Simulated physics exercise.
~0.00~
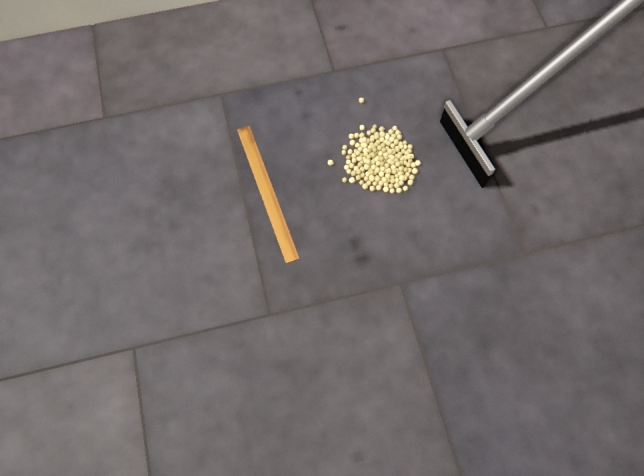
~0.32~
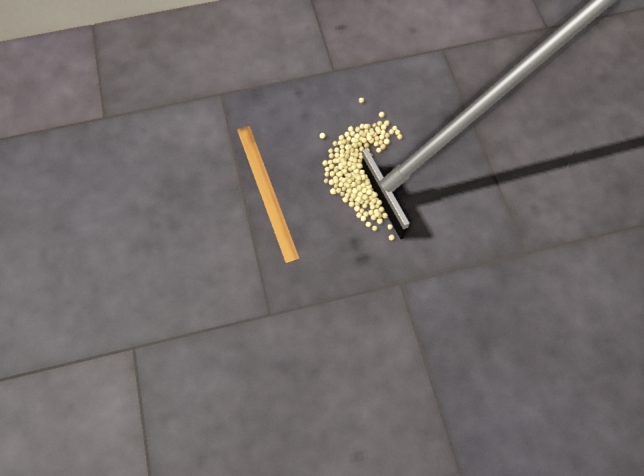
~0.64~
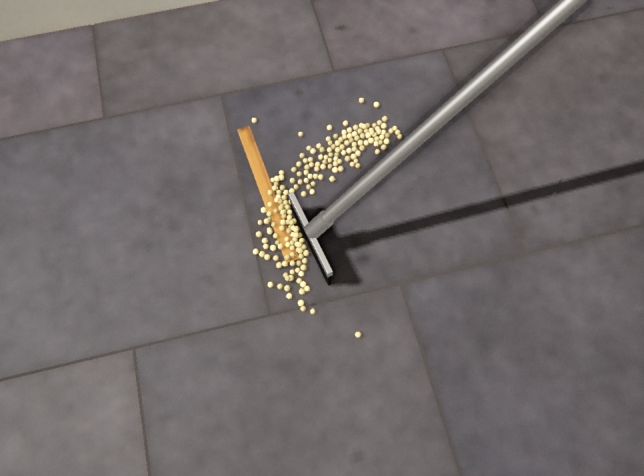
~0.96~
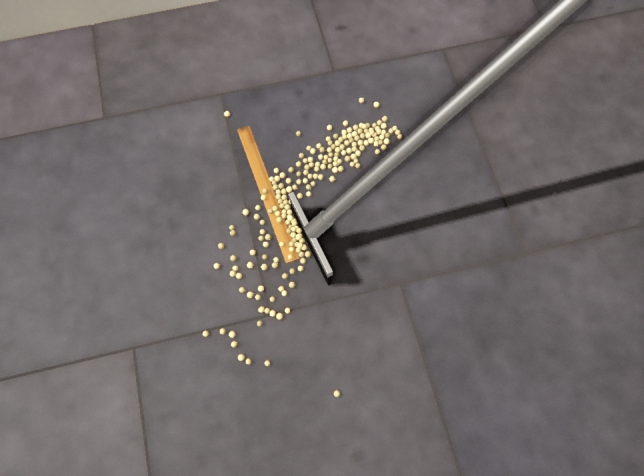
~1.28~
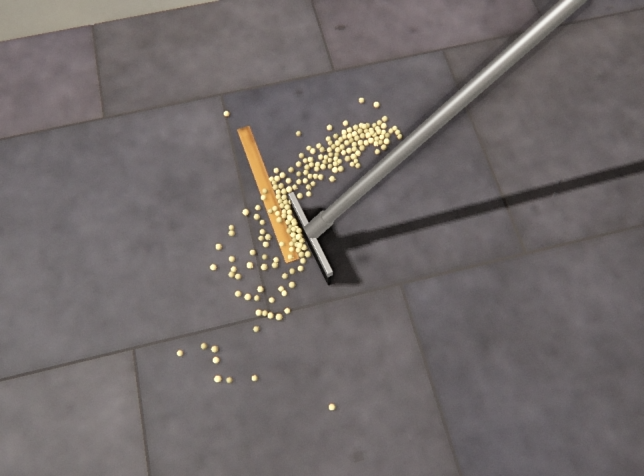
The video shows a squeegee pushing a pile of pale round beans leftwards and slightly down across grey tiles towards a fixed wooden strip. The squeegee stops just short, leaving many beans trailing behind while others scatter around the strip's lower end and roll beyond.
